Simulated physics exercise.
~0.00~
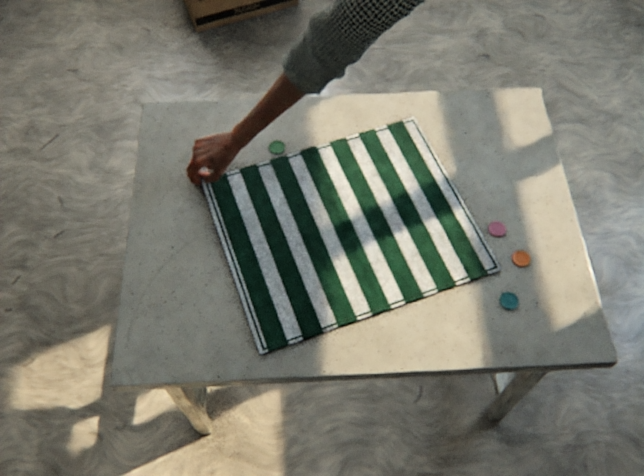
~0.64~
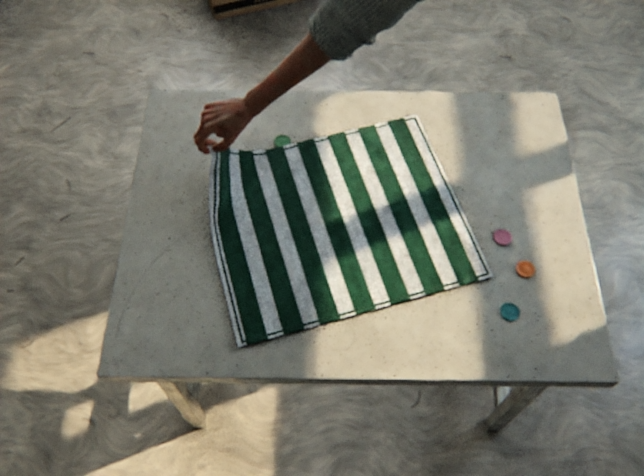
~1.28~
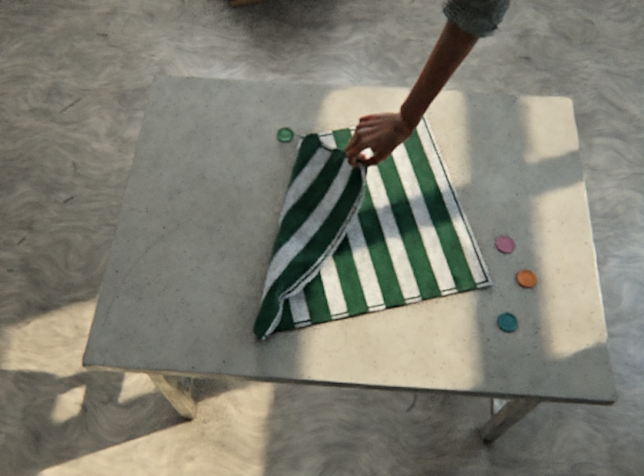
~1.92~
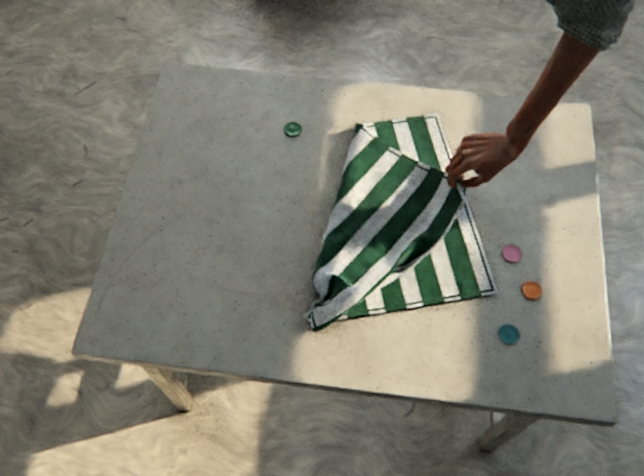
At first, a green and white striped napkin lies flat on a pale folding table, with a green cap by its far edge and a pink disc, an orange cap and a teal lid to its right. A hand reaches in from above and pinches the napkin's far left corner. It lifts the corner and draws it rightward, curling the cloth over itself. The hand then lowers the corner near the right edge, while the camera drifts slightly. Finally, the napkin lies partly folded, its near left side still puffed, with the hand beside the corner and all four small items uncovered.
